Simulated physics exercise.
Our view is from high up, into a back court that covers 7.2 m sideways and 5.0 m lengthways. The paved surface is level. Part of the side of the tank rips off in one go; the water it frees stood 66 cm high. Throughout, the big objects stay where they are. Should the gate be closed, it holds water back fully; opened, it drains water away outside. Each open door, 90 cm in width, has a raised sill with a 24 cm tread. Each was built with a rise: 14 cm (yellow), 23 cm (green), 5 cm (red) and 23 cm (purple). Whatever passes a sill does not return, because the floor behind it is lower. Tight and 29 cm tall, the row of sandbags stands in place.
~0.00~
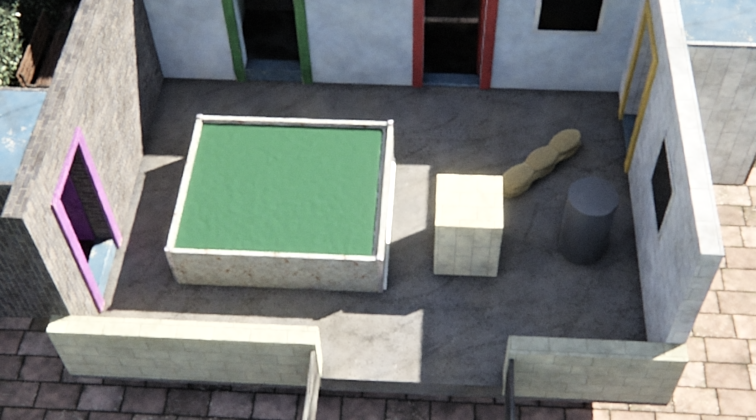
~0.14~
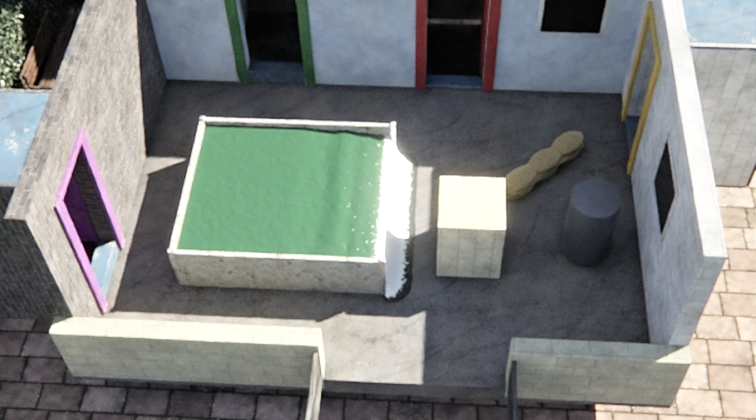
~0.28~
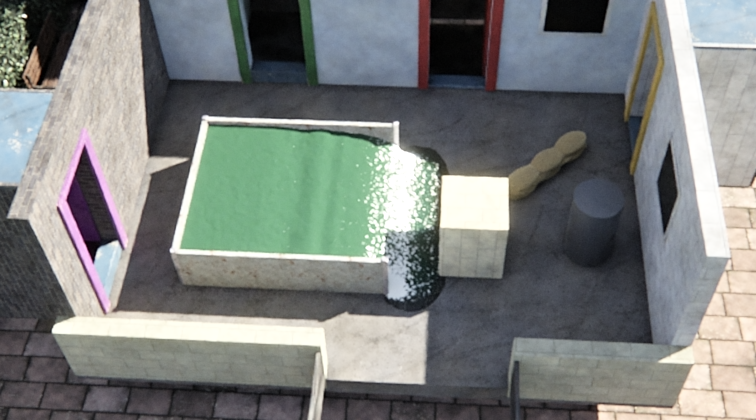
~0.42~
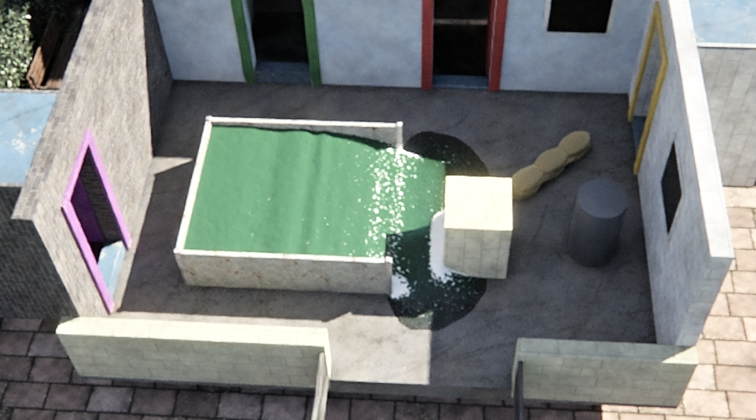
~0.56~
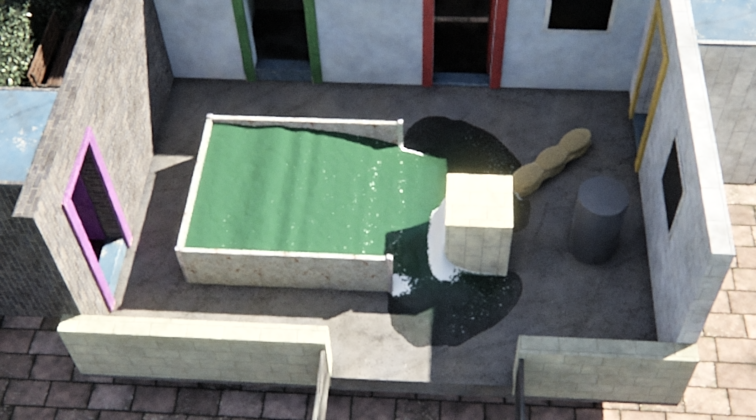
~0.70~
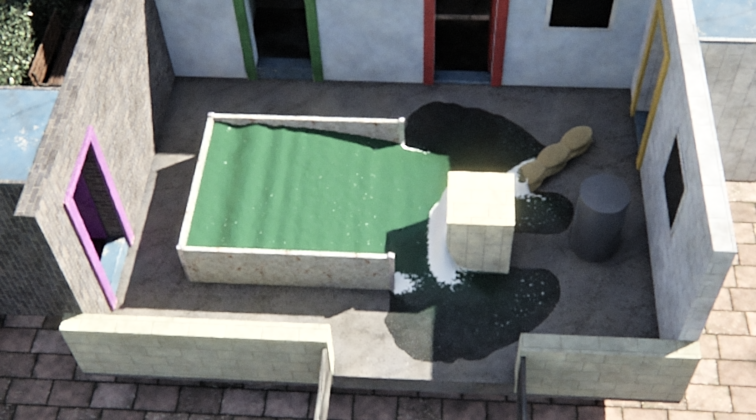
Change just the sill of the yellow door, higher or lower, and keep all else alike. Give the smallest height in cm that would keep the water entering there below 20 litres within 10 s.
Roughly 25 cm.
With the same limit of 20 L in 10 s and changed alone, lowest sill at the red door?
At the red door you'd want roughly 15 cm.
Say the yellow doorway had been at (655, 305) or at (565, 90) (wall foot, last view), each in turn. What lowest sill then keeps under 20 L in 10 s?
First place around 19 cm, second around 34 cm.
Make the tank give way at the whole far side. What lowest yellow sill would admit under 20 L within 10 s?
Then roughly 24 cm.
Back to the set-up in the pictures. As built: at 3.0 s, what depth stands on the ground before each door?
Door by door, in centimetres - yellow 24, green 0, red 12, purple 0.
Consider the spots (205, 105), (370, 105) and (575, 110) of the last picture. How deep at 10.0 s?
Depths in order: 7 / 5 / 10 cm.
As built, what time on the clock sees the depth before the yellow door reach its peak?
Around 2.6 seconds.
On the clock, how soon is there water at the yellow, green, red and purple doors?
Reading them off: Yellow 1.6 s, then green 5.0 s, then red 1.3 s, then purple 9.0 s.
After 1.4 s water covers 45 % of the floor, deepest (48 cm) near (440, 248); it has not reached the yellow door.
After 3.0 s water covers 55 % of the floor, deepest (44 cm) near (609, 93); 24 cm at the yellow door, 24 litres in over its 14 cm sill.
After 10.0 s water covers 95 % of the floor, deepest (14 cm) near (406, 167); 9 cm at the yellow door, 135 litres in over its 14 cm sill.
At the yellow door as built, the water arrived by 1.7 s and peaked near 27 cm at 2.6 s.
Run again over the same 10 s with other heights there, 39 litres in over 22 cm, 7 litres over 30 cm. The limit of 20 litres is kept from about 25 cm up.
